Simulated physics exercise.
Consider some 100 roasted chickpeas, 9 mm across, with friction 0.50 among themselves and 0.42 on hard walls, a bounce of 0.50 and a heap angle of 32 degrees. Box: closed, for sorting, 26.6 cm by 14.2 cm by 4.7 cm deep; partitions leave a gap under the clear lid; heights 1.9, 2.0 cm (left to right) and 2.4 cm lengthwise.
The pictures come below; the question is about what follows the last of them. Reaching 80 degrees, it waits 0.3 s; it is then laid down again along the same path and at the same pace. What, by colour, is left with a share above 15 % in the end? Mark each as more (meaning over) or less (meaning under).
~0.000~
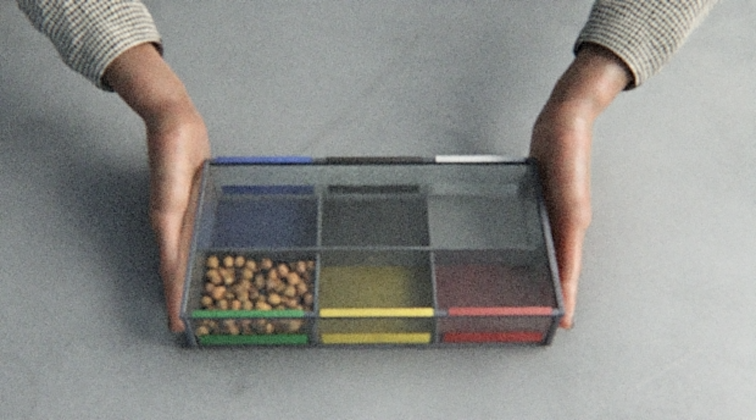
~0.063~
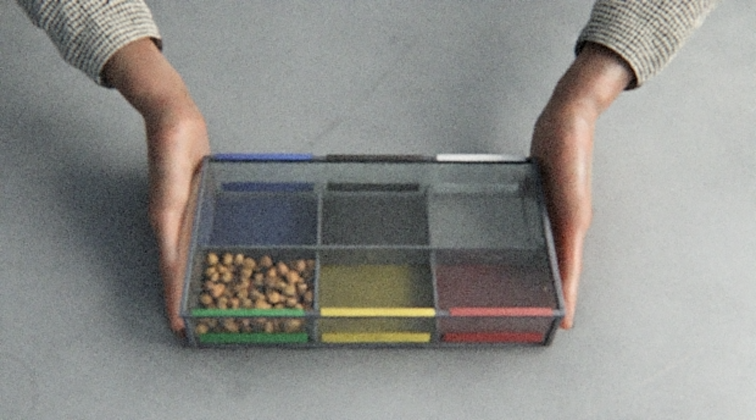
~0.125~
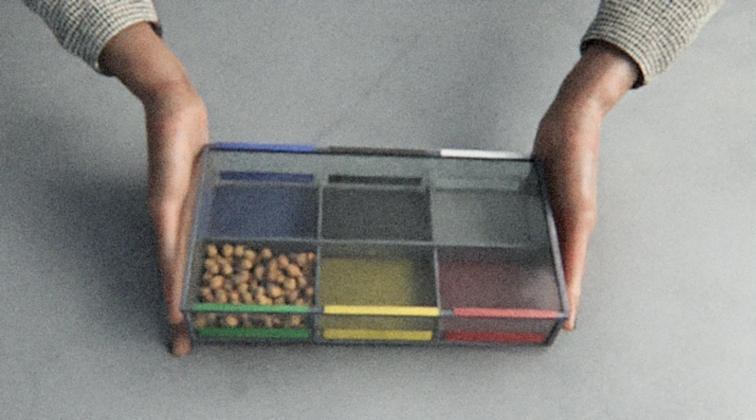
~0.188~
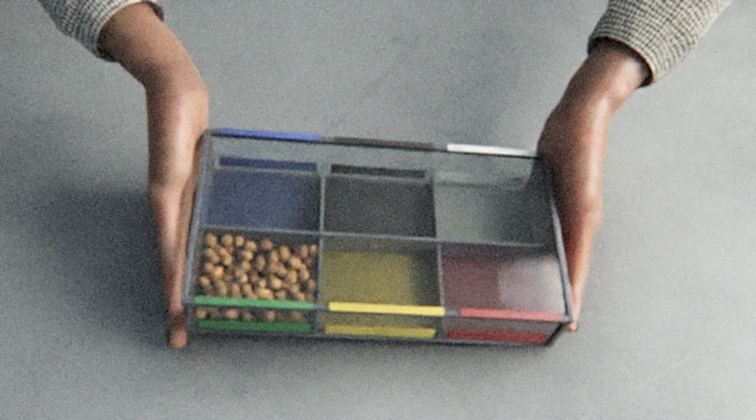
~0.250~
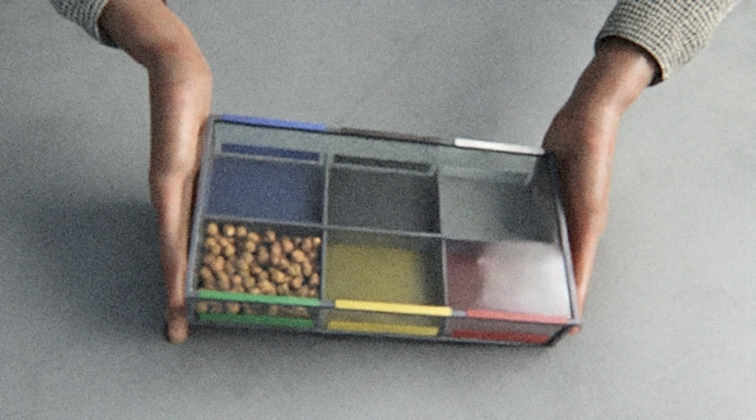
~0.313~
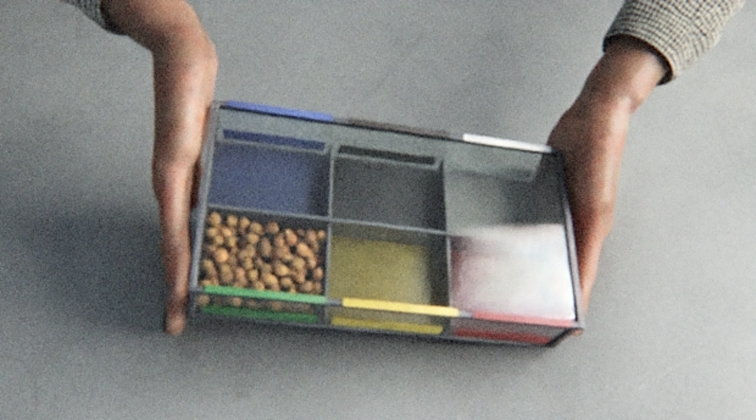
Red compartment - more; blue compartment - less; green compartment - more; yellow compartment - less; white compartment - less; black compartment - less.
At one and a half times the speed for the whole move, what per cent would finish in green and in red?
Outcome, in per cent - green: 45; red: 45.
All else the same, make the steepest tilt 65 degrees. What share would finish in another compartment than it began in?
That works out to close to 25 percent.
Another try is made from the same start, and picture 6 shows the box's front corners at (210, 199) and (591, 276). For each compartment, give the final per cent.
Result - red: 0 %; blue: 0 %; green: 30 %; yellow: 5 %; white: 55 %; black: 5 %.
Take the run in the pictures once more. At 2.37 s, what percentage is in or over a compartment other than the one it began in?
Some 45 percent.
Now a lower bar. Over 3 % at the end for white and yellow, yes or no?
White no; yellow yes.
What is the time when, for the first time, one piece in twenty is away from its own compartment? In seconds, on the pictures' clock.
Reading: T about 1.20 s.
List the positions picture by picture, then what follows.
Box tilt 0 degrees, front corners at (185, 314) and (558, 311); green 100 %, in the first picture.
Box tilt 1 degrees, front corners at (185, 312) and (559, 312), in the second picture.
Box tilt 4 degrees, front corners at (185, 306) and (563, 314), lowest corner right front, in the third picture.
Box tilt 8 degrees, front corners at (187, 299) and (568, 317), lowest corner right front, in the fourth picture.
Box tilt 12 degrees, front corners at (191, 293) and (572, 320), lowest corner right front, in the fifth picture.
Box tilt 16 degrees, front corners at (195, 287) and (577, 323), lowest corner right front; green 100 %. Its pace works out near 65 degrees a second, in the sixth picture.
After 1.55 s, tilt 80 degrees; red 15 %, green 70 %, yellow 15 %.
After 2.37 s, tilt 40 degrees; red 35 %, green 55 %, yellow 5 %.
After 3.21 s, tilt 0 degrees; red 35 %, green 55 %, yellow 5 %.
At rest (3.6 s), red 35 %, blue 0 %, green 55 %, yellow 5 %, white 0 %, black 0 %.
